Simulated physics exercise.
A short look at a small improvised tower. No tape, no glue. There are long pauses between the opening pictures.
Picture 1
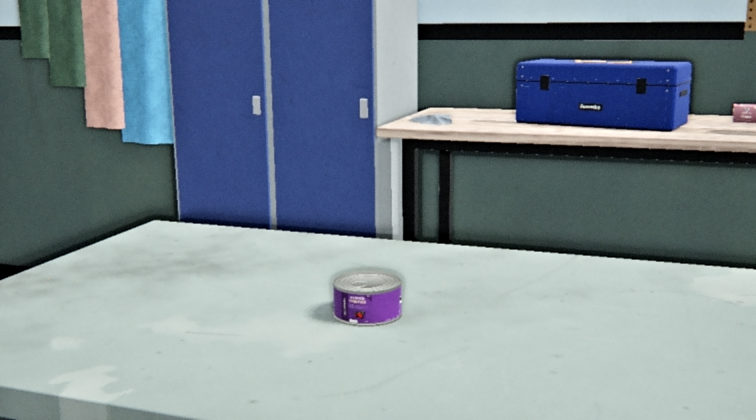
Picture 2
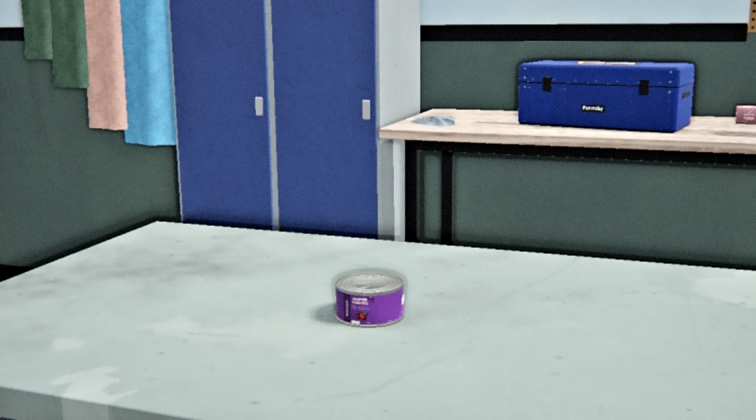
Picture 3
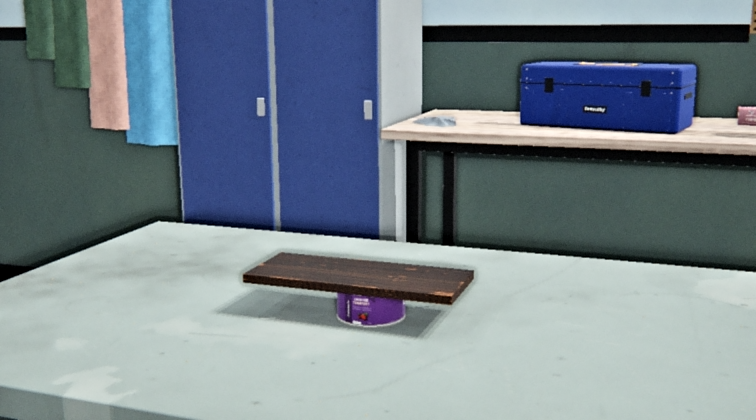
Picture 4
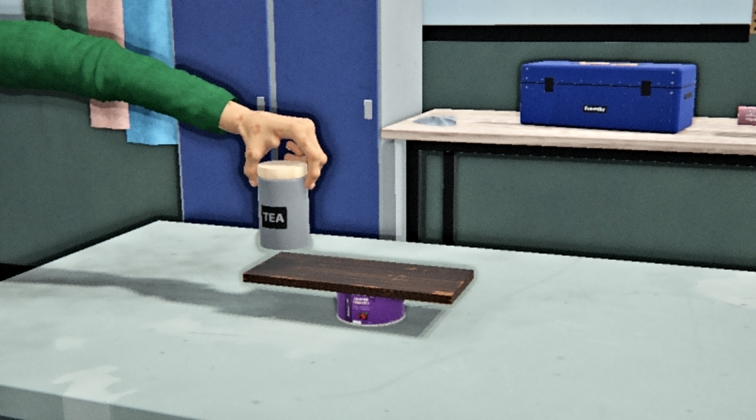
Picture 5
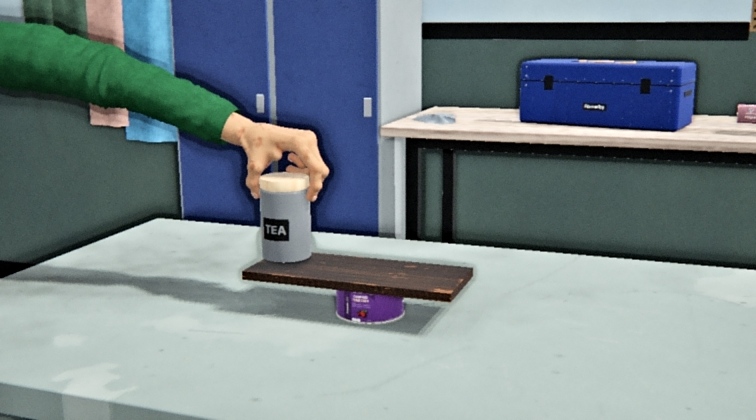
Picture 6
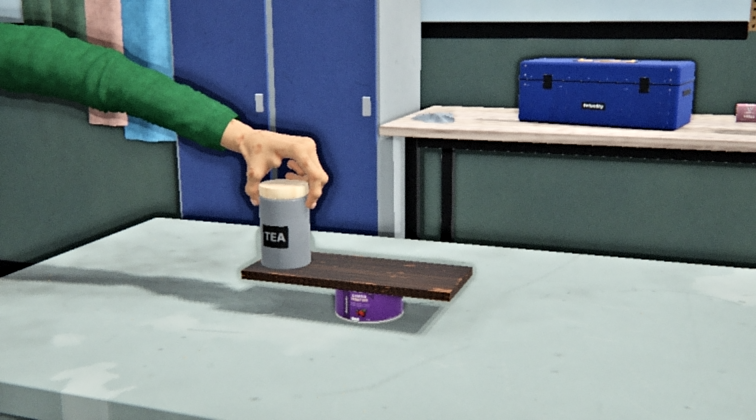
A hand in a green sleeve, reaching in from the left, lowers a grey jar labelled "TEA" with a pale lid onto the left part of a dark wooden board, which has appeared across a small purple tin. The tin sits on a pale tabletop, seen from slightly above in a workshop-like room, with blue lockers, hanging cloths and a blue toolbox on a bench behind. The camera stays almost still.
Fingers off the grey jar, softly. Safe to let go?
It gives way.
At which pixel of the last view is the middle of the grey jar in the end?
Near (204, 272).
Then, 0.30 s past the last view, grey jar now fallen; black board rocked 26° from its first pose.
Then, 0.40 s past the last view, black board rocked 23° from its first pose.
Then, 0.50 s past the last view, black board rocked 13° from its first pose.
Then, 1.20 s past the last view, black board displaced a little.
Finally, fallen, grey jar; the other 2 still in place. Final places as the last picture's camera would see them, grey jar near (204, 272). The stack loses its balance.
